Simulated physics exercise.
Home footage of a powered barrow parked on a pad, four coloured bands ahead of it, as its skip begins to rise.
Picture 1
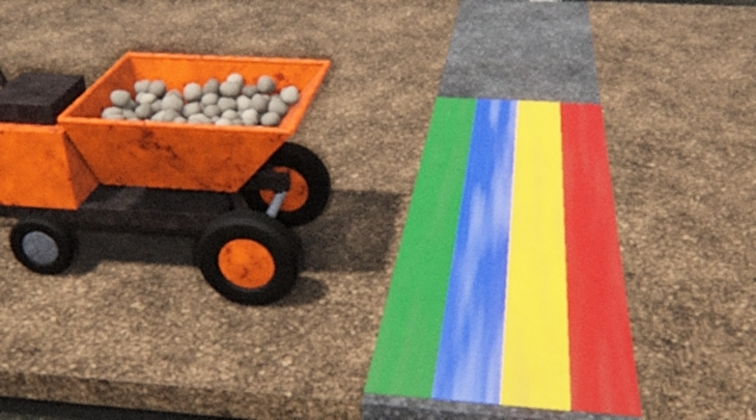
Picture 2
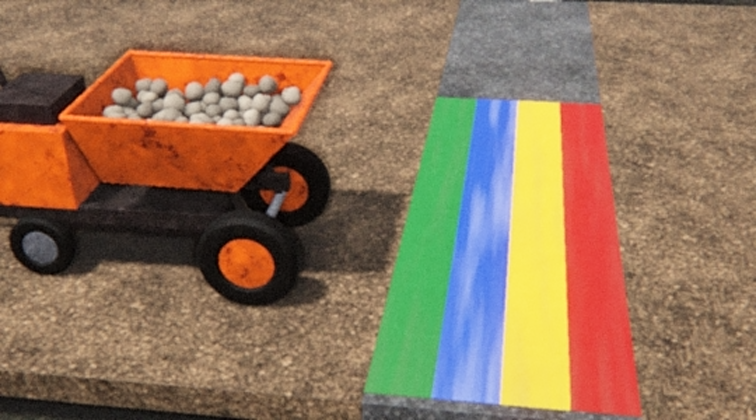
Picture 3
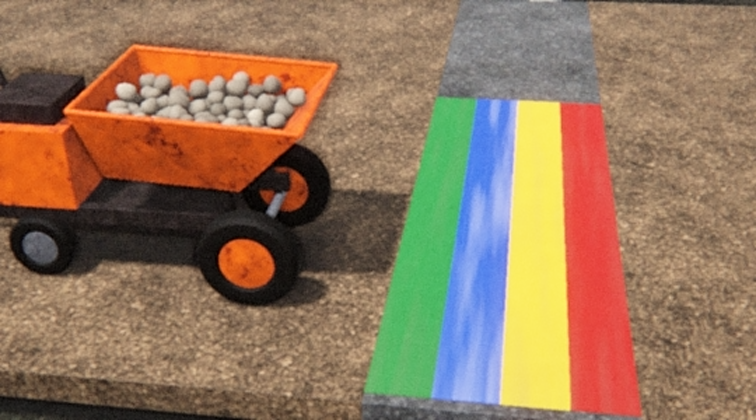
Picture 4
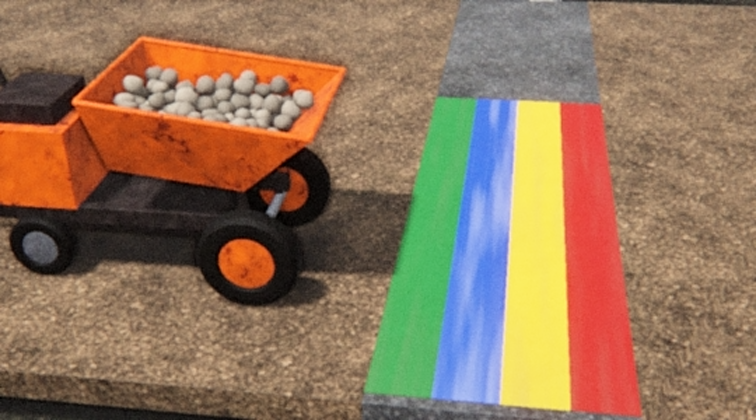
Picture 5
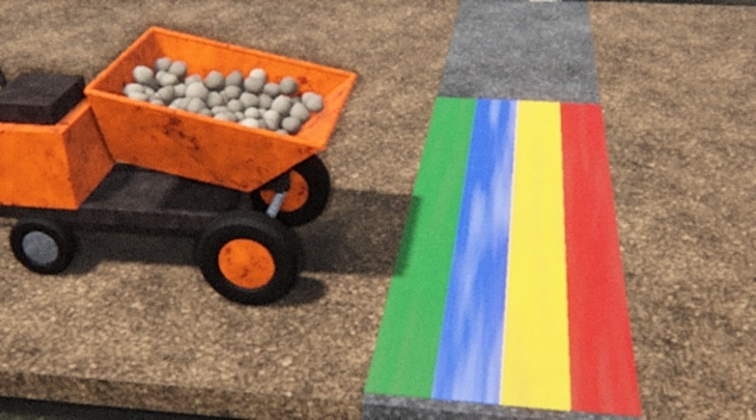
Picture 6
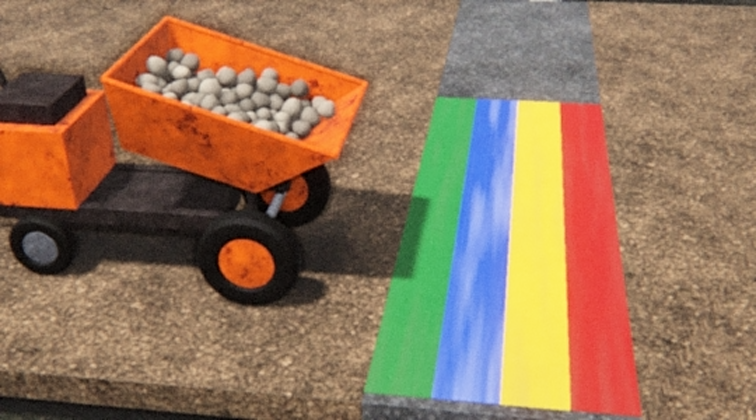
At the start, an orange barrow with a level skip full of round grey pebbles stands left of green, blue, yellow and red bands on the ground. The skip then slowly tilts, its left end rising and its lip shifting slightly right, until it slopes clearly, the pebbles still inside.
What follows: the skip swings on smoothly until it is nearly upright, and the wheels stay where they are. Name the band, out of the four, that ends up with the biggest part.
The blue band.
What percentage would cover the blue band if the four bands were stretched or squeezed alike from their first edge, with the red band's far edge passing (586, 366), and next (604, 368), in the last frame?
In order, 30 % and 30 %.
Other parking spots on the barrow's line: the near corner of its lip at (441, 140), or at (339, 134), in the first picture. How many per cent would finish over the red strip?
The first spot gives roughly 40 %; the second gives roughly 20 %.
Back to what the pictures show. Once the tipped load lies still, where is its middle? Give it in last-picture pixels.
I'd mark it at roughly (477, 269).
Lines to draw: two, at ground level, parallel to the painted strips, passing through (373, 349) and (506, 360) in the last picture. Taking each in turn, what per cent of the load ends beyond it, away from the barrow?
Around 80 per cent for the first, around 20 per cent for the second.
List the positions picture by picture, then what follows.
In the first picture, lip of the skip near (291, 132), level; top of the load near (193, 112), river pebbles; green strip near (407, 346); blue strip near (471, 351); yellow strip near (536, 357); red strip near (602, 362).
In the second picture, lip of the skip near (293, 133), level; top of the load near (194, 111).
In the third picture, lip of the skip near (299, 136), tipped barely; top of the load near (180, 102).
In the fourth picture, lip of the skip near (309, 140), tipped a little; top of the load near (187, 98).
In the fifth picture, lip of the skip near (321, 147), tipped a little; top of the load near (168, 94).
In the sixth picture, lip of the skip near (335, 156), tipped clearly; top of the load near (164, 95); green strip near (407, 346); blue strip near (471, 351); yellow strip near (536, 357); red strip near (602, 362).
Shortly afterwards, skip tipped steeply; the whole lot in the skip.
Next, skip tipped right over; the bulk in the skip; a little over the green strip; a little over the blue strip; only a few falling.
Some moments later, skip tipped right over; near a quarter in the skip; near a quarter over the green strip; near a third over the blue strip; near a quarter over the yellow strip; a little over the red strip; only a few off the paint.
In the end, skip tipped right over; a little in the skip; near a quarter over the green strip; near a third over the blue strip; near a quarter over the yellow strip; a little over the red strip; only a few off the paint.
